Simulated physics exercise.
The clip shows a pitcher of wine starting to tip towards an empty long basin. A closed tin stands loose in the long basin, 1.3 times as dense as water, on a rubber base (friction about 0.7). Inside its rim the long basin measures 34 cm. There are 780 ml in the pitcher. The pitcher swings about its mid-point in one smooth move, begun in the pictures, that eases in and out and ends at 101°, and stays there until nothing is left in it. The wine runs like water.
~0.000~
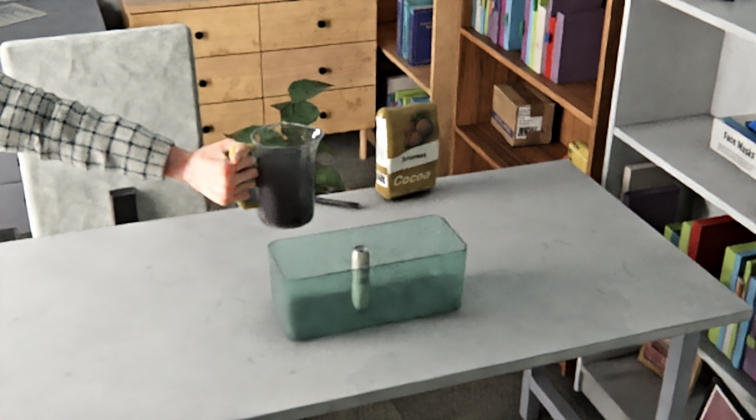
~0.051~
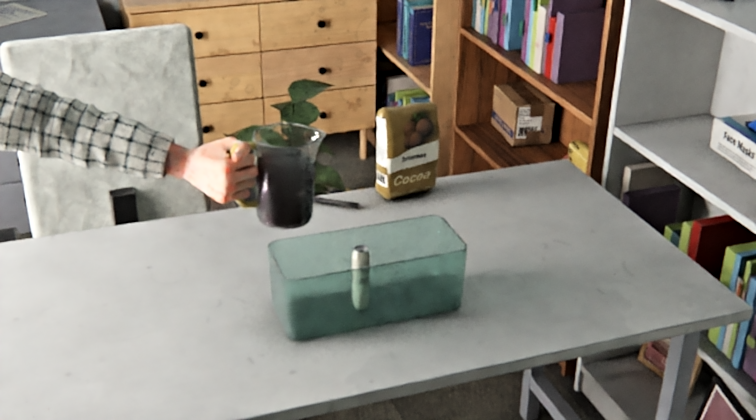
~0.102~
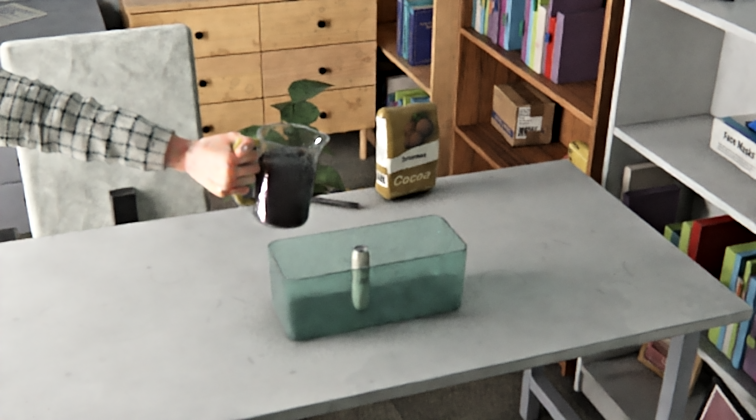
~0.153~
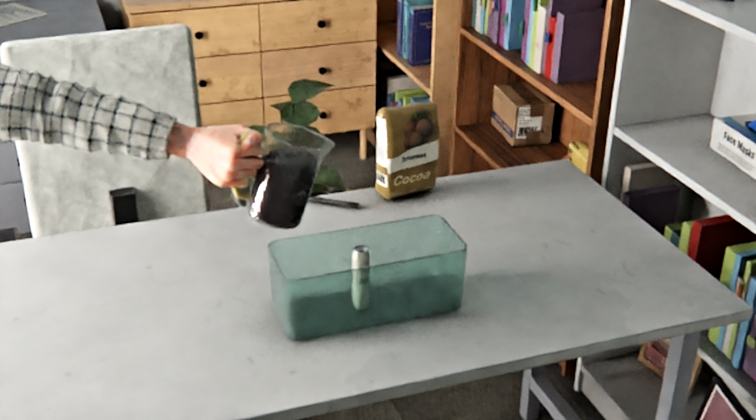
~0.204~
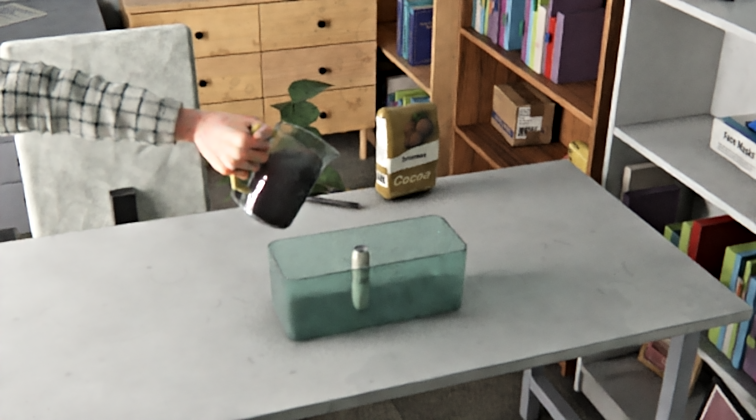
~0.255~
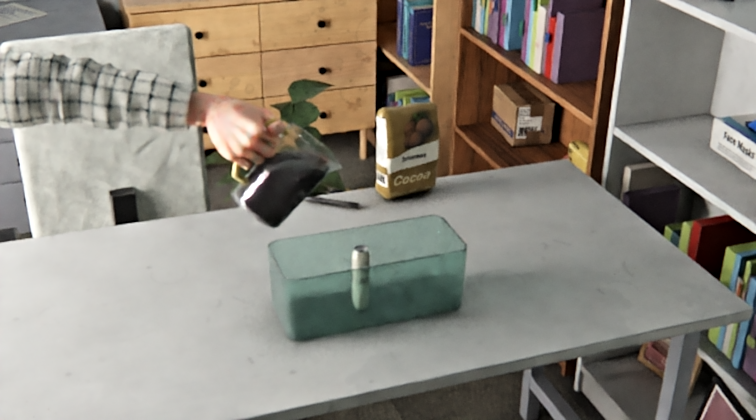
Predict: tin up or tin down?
The tin keeps standing.
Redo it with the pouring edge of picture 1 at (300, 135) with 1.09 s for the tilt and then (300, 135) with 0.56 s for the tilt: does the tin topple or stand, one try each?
First it falls; then it topples.
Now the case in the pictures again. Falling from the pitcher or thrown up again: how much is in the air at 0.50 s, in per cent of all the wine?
Near 24 in a hundred.
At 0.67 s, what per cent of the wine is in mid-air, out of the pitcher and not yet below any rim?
About 24 per cent.
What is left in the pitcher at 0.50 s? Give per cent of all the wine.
Near 70 in a hundred.
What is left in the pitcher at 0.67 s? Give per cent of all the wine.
Some 28 per cent.
By 0.50 s the tilt is 98° and 69 per cent is still to pour; the tin stands where it began.
By 0.67 s the tilt is 101° and 29 per cent is still to pour; the tin stands where it began.
By 0.86 s the tilt is 101° and 9 per cent is still to pour; the tin stands where it began.
By 1.06 s the tilt is 101° and 2 per cent is still to pour; the tin stands where it began.
At rest the tin stands where it began.
